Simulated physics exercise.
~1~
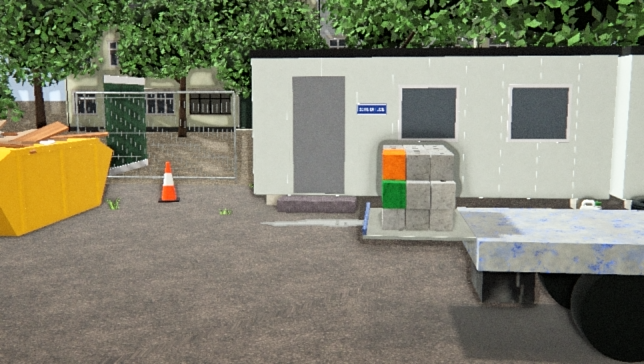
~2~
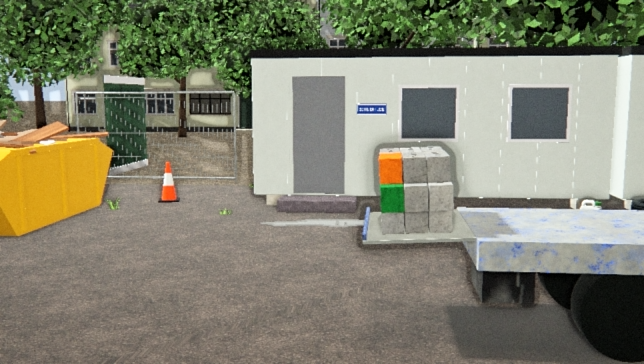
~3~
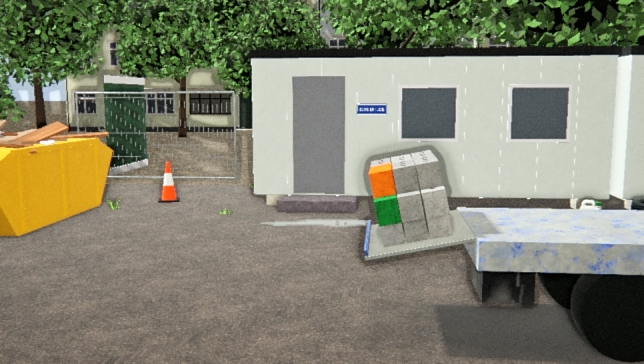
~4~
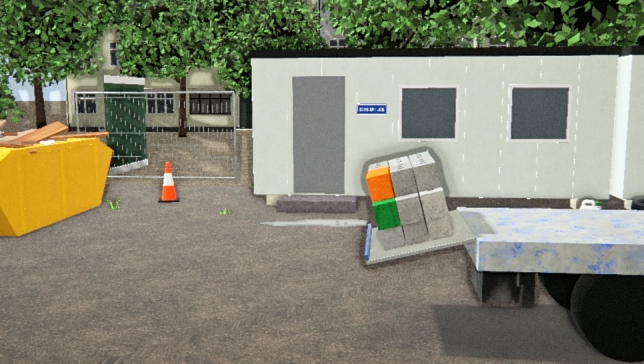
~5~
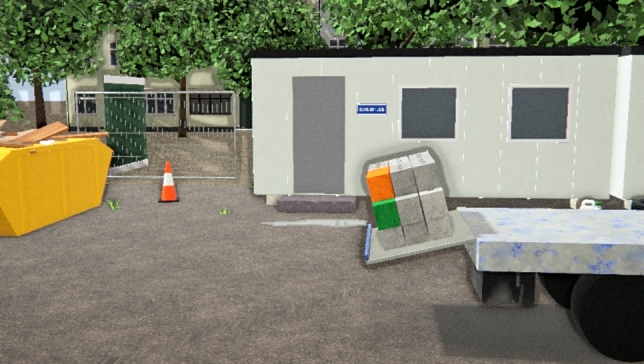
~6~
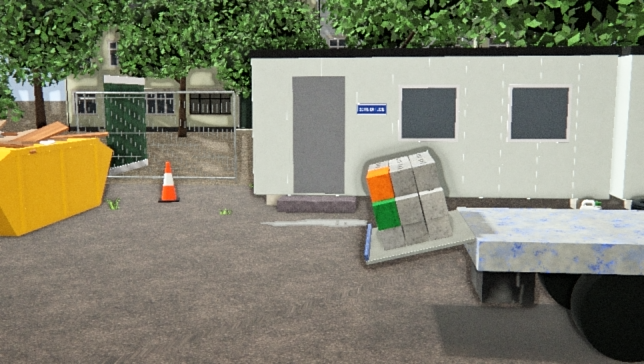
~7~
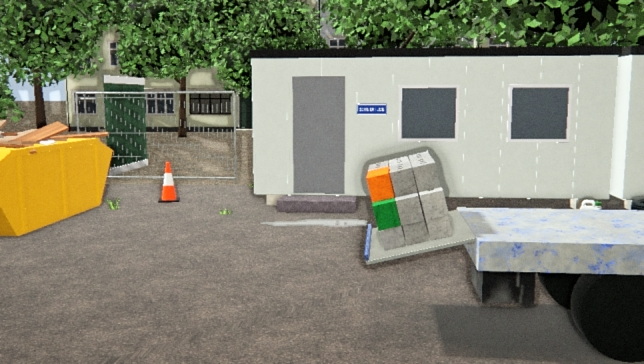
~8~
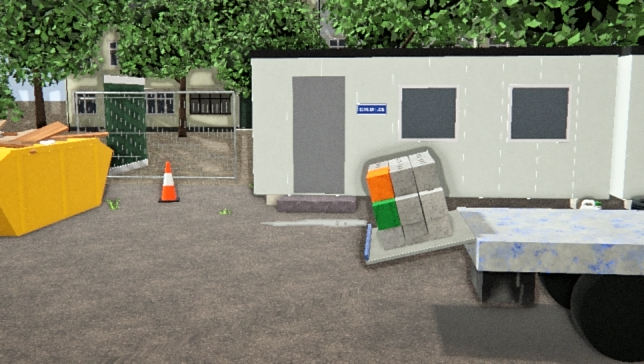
In the video, stacked grey concrete blocks, one orange and one green, sit on a platform behind a flat-bed in a yard. The platform tilts down to the left, the stack leans with it, and everything comes to rest with the blocks still aboard.
